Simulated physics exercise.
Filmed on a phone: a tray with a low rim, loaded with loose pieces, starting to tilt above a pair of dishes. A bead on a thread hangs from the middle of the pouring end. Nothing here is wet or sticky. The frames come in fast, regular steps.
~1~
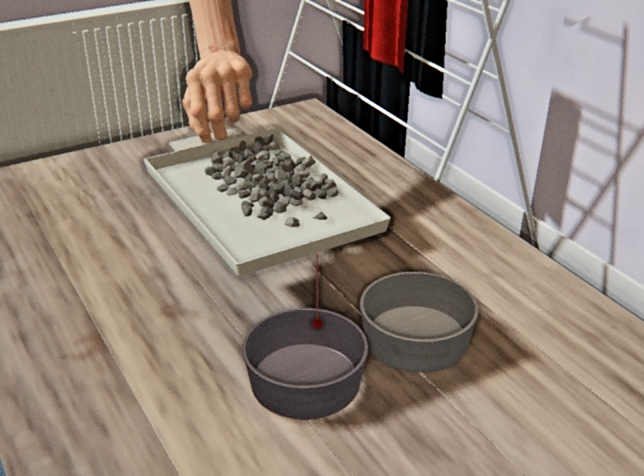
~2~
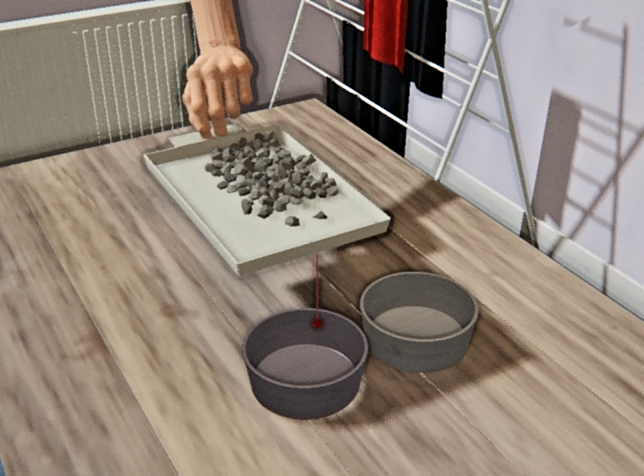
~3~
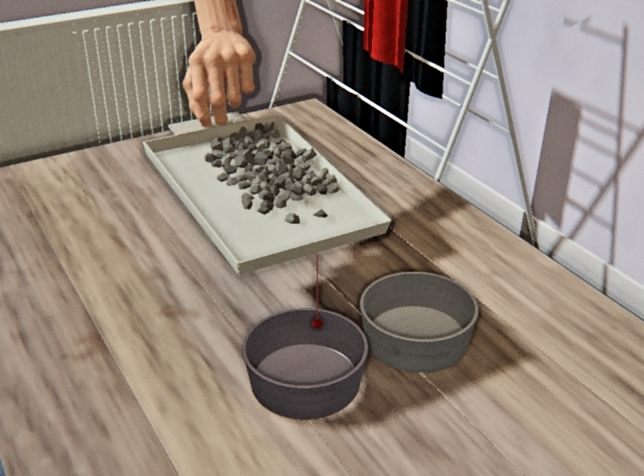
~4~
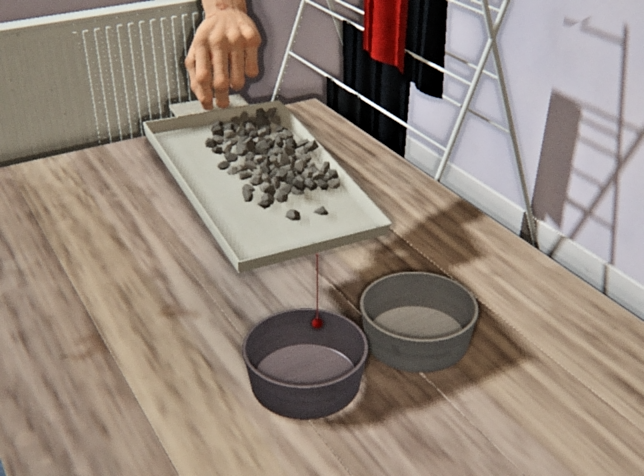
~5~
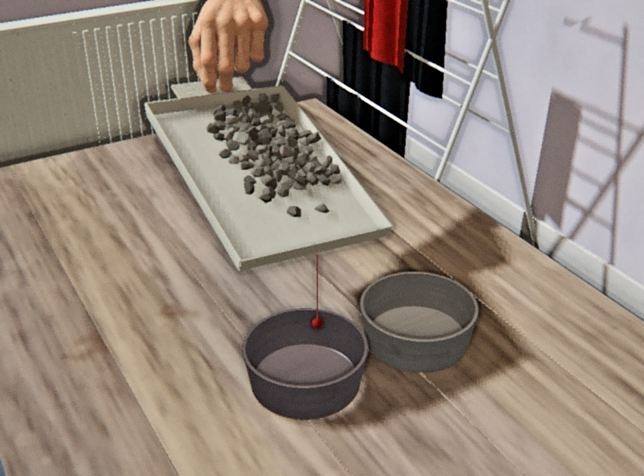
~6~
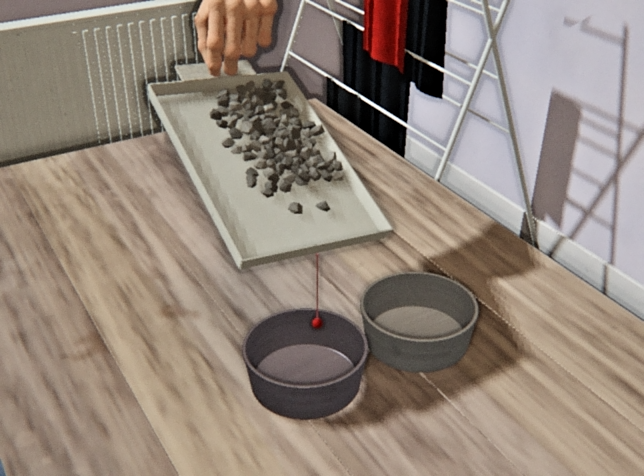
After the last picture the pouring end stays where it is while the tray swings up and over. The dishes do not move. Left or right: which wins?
More goes to the right dish.
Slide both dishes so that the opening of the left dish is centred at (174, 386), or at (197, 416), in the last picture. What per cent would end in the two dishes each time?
Near 20 % and 40 %.
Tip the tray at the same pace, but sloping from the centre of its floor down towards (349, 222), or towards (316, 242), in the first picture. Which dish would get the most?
In turn: Right; the left dish.
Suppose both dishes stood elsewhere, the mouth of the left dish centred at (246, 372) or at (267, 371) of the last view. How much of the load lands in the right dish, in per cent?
About 70 and 80 per cent.
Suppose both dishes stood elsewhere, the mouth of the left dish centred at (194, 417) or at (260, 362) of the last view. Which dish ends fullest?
At the first place the dish on the right, at the second the right one.
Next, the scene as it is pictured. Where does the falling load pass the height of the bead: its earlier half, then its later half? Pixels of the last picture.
The first part at (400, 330); the rest at (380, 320).
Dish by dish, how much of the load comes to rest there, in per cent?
About: Left dish 20, right dish 40 per cent.
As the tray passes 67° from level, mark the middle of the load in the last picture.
Roughly at (360, 223).
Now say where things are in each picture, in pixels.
The first frame shows corners of the pouring end at (238, 262) and (386, 217), level; middle of the load at (269, 174), bits of gravel; left dish at (336, 396); right dish at (452, 350); bead on its thread at (318, 323).
The second frame shows corners of the pouring end at (238, 261) and (386, 218), level; middle of the load at (269, 172).
The third frame shows corners of the pouring end at (239, 260) and (387, 219), tipped barely, lowest at the right corner; middle of the load at (276, 163).
The fourth frame shows corners of the pouring end at (240, 259) and (388, 222), tipped a little, lowest at the right corner; middle of the load at (277, 153).
The fifth frame shows corners of the pouring end at (242, 258) and (388, 225), tipped clearly, lowest at the right corner; middle of the load at (280, 144).
The sixth frame shows corners of the pouring end at (243, 258) and (389, 227), tipped clearly, lowest at the right corner; middle of the load at (283, 135); left dish at (336, 396); right dish at (452, 350).
Soon, tray tipped steeply; most on the tray; a small part in the air.
A while on, tray tipped past a quarter turn; a small part on the tray; a small part in the left dish; about a quarter in the right dish; about half outside both; a small part in the air.
Towards the end, tray tipped past a quarter turn; a small part in the left dish; about a third in the right dish; about half outside both.
Finally, tray tipped past a quarter turn; a small part in the left dish; about a third in the right dish; about half outside both.
